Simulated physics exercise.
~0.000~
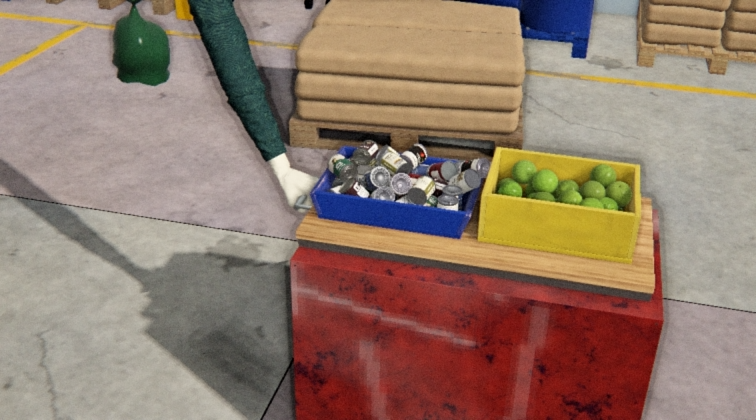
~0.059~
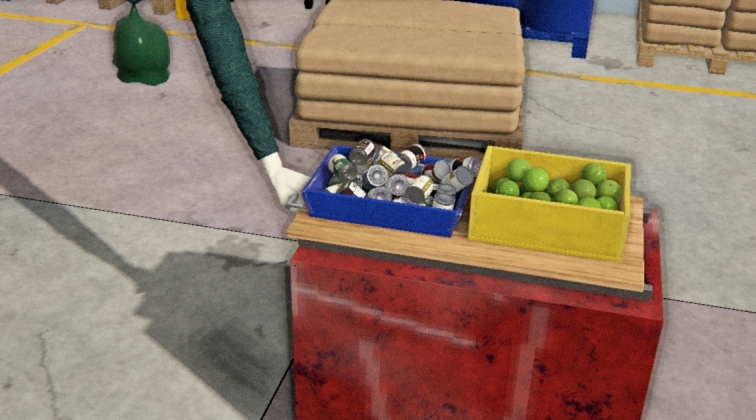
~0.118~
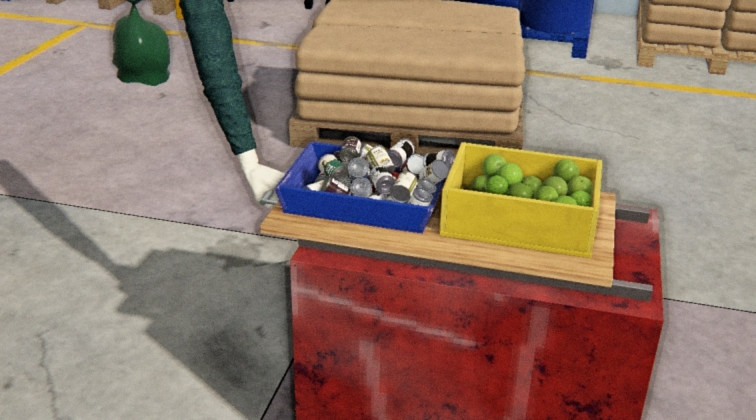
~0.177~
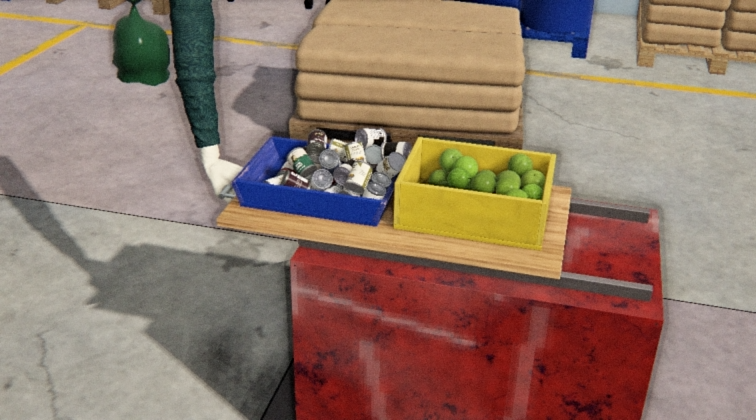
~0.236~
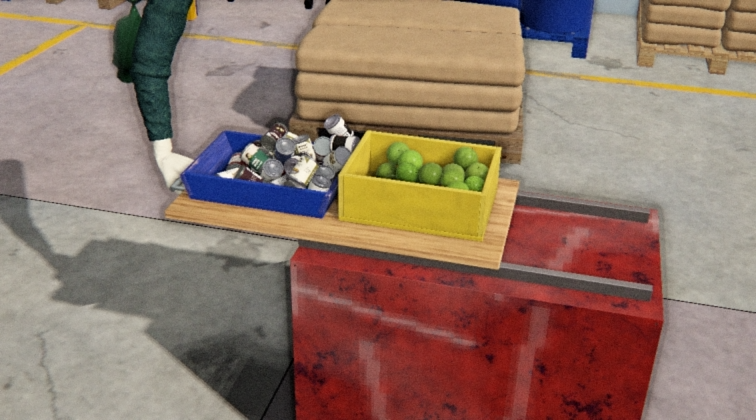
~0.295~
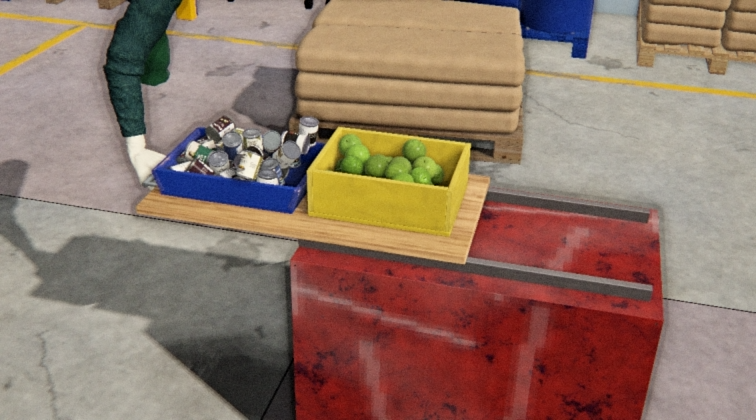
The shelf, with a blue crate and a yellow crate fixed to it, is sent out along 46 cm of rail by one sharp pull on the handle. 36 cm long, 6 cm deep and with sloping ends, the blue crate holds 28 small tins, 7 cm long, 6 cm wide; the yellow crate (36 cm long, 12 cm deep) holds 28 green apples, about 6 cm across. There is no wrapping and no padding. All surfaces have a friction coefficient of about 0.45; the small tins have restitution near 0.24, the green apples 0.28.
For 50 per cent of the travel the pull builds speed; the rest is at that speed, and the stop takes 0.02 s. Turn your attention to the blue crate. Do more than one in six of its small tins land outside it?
Yes.
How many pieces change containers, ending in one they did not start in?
My estimate would be some 1.
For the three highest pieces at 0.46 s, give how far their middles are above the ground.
Around 108 centimetres.
After 0.34 s, blue crate 28 in, 0 out and yellow crate 28 in, 0 out.
After 0.46 s, blue crate 22 in, 6 out and yellow crate 28 in, 0 out.
After 0.68 s, blue crate 18 in, 10 out and yellow crate 27 in, 1 out.
Outcome (at 1.11 s), blue crate 18 in, 10 out and yellow crate 26 in, 2 out. Asked share, 10 of 28, 36 per cent.
